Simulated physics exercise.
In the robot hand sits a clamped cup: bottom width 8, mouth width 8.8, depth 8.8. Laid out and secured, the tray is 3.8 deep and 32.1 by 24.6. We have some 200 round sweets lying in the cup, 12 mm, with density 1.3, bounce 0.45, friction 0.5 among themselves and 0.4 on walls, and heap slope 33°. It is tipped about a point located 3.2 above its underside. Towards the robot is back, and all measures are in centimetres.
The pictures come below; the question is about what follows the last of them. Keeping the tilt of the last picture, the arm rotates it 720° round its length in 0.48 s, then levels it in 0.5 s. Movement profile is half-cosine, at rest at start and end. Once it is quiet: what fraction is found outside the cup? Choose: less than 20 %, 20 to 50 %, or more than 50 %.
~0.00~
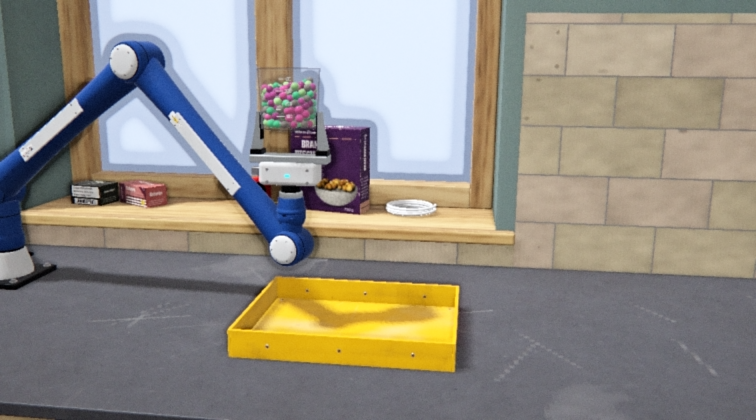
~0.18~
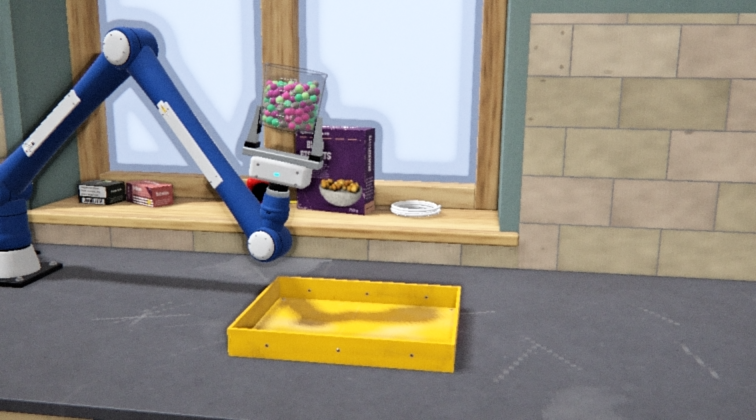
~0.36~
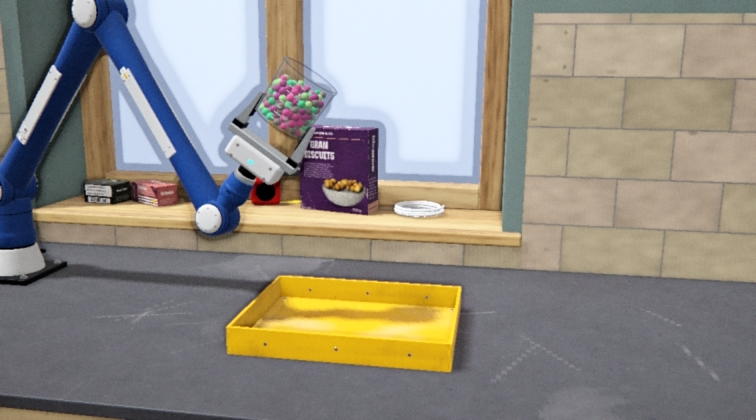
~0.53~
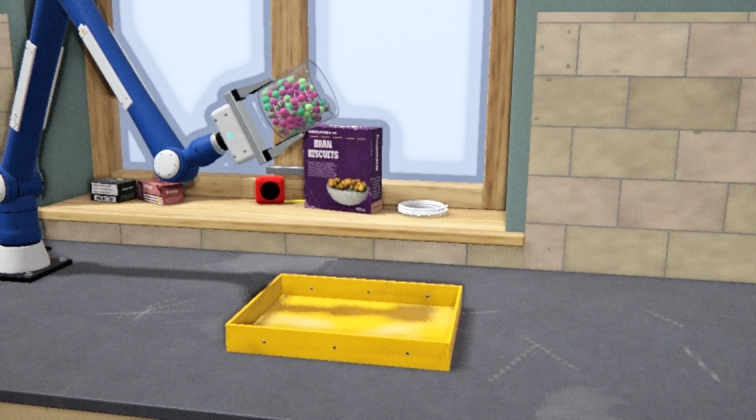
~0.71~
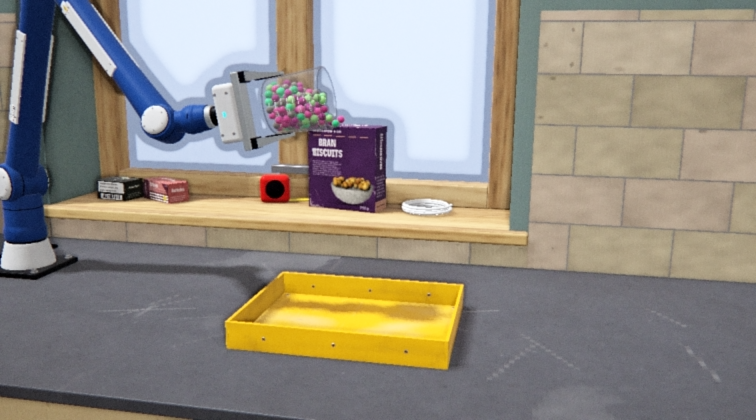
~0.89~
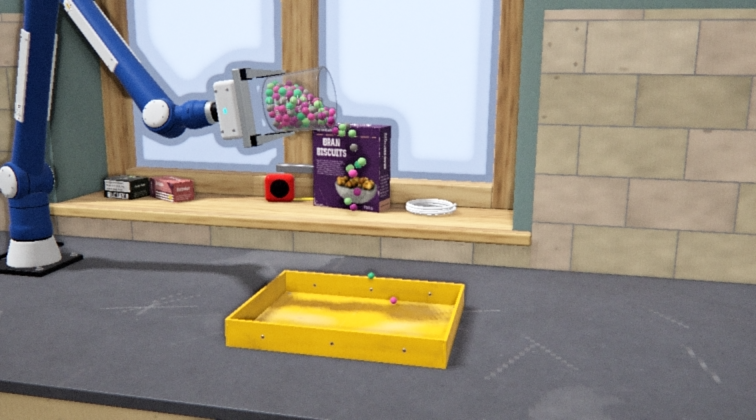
20 to 50 %.
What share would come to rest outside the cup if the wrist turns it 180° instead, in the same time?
Estimate: Near 30 %.
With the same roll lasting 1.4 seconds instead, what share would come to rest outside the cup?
It would come to around 55 percent.
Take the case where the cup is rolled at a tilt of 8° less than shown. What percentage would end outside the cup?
15 %.
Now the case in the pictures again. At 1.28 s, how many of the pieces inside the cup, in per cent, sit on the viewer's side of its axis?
55 %.
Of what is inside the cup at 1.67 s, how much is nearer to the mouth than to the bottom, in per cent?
Mouth-half share: Approx. 35 in a hundred.
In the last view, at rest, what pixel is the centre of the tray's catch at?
In the last view, around (400, 319).
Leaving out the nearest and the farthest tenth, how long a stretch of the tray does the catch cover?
Around 14 cm.
After 1.28 s, tipped 82°, highest piece 41 above the table; 155 in the cup, 22 in the tray, 2 on the table or floor, 18 in flight or on a rim.
After 1.67 s, tipped 27°, highest piece 39 above the table; 140 in the cup, 34 in the tray, 10 on the table or floor, 13 in flight or on a rim.
After 2.07 s, upright, highest piece 39 above the table; 139 in the cup, 40 in the tray, 18 on the table or floor.
After 2.77 s, upright, highest piece 39 above the table; 139 in the cup, 40 in the tray, 18 on the table or floor.
In the end, 139 in the cup, 40 in the tray, 18 on the table or floor. That is 29 % outside the cup.
